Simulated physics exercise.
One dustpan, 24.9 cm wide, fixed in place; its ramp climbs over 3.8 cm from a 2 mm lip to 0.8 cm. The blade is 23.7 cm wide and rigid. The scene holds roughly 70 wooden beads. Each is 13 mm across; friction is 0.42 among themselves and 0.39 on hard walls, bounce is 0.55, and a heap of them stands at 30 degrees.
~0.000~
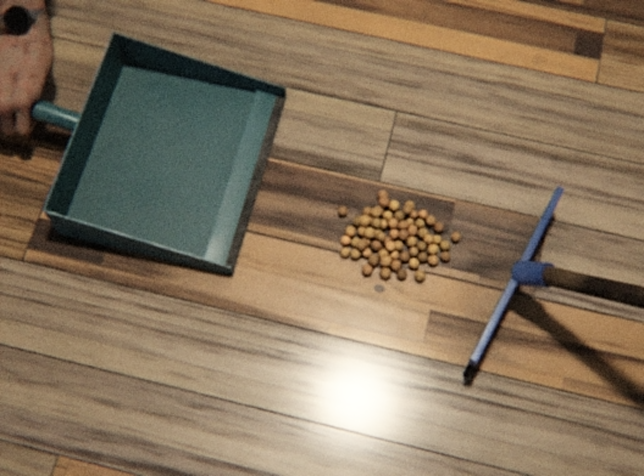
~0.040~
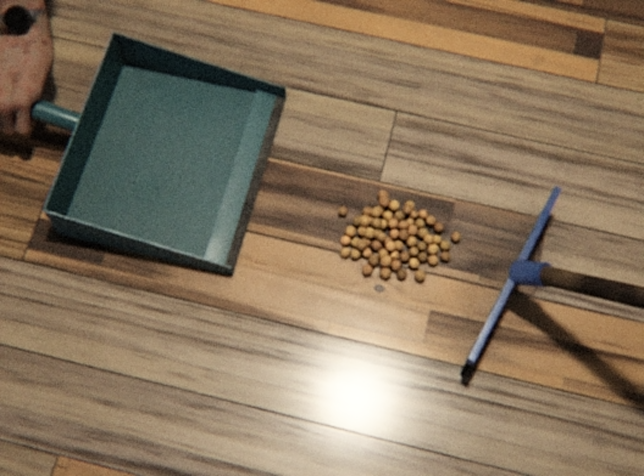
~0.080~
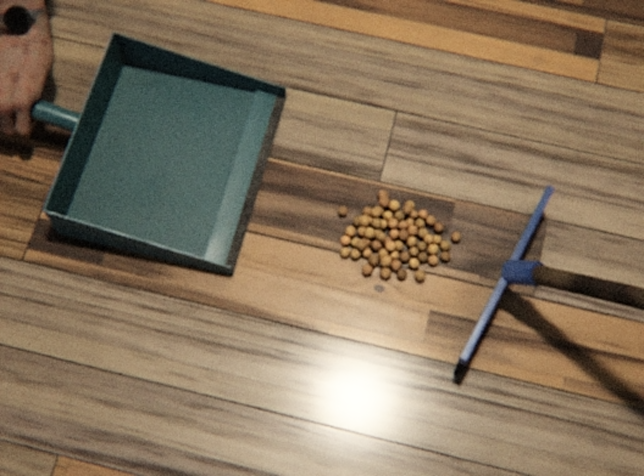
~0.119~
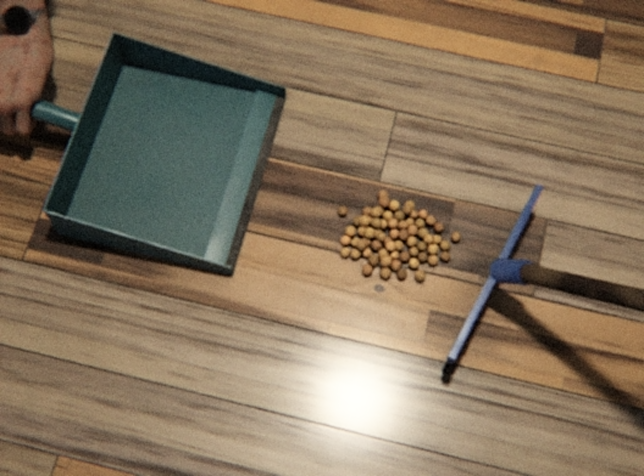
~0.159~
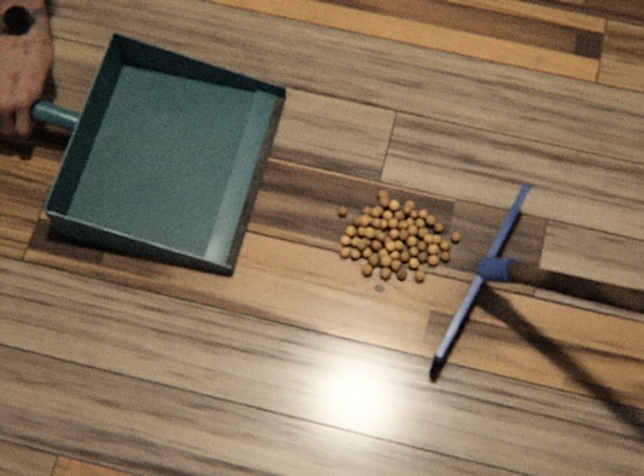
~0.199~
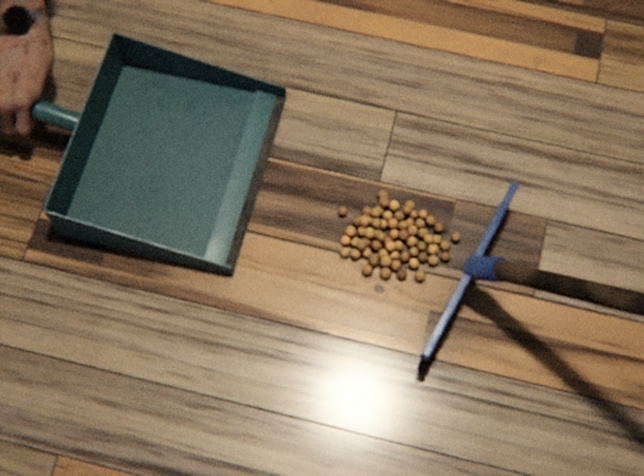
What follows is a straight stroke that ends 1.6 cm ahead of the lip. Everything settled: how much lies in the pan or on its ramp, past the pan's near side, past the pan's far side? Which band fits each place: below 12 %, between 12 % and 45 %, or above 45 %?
Bands: Pan below 12 %; near side below 12 %; far side below 12 %.
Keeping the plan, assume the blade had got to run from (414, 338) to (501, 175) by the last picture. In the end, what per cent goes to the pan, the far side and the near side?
Per cent by place - pan 15, far side 10, near side 0.
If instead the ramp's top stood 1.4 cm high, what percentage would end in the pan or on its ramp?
Near 0 per cent, then.
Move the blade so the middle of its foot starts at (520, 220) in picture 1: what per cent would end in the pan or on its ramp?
Close to 15 in a hundred.
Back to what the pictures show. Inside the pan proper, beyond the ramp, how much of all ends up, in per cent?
About 0 %.
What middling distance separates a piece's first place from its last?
Median: Approx. 16 cm.
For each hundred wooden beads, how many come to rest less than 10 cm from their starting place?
About 10 %.
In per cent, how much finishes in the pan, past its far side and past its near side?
In per cent: Pan 0; near side 5; far side 0.
Then, at 0.51 s, middle of the blade 16 cm from the lip; 0 % over the lip, far side 0 %, near side 0 %.
Then, at 0.72 s, middle of the blade 9 cm from the lip; 0 % over the lip, far side 0 %, near side 5 %.
After 1.04 s, middle of the blade 5 cm from the lip; 0 % over the lip, far side 0 %, near side 5 %.
By 1.4 s all is still; pan 0 %, near side 5 %, far side 0 %, in front of the lip or behind the blade 95 %.
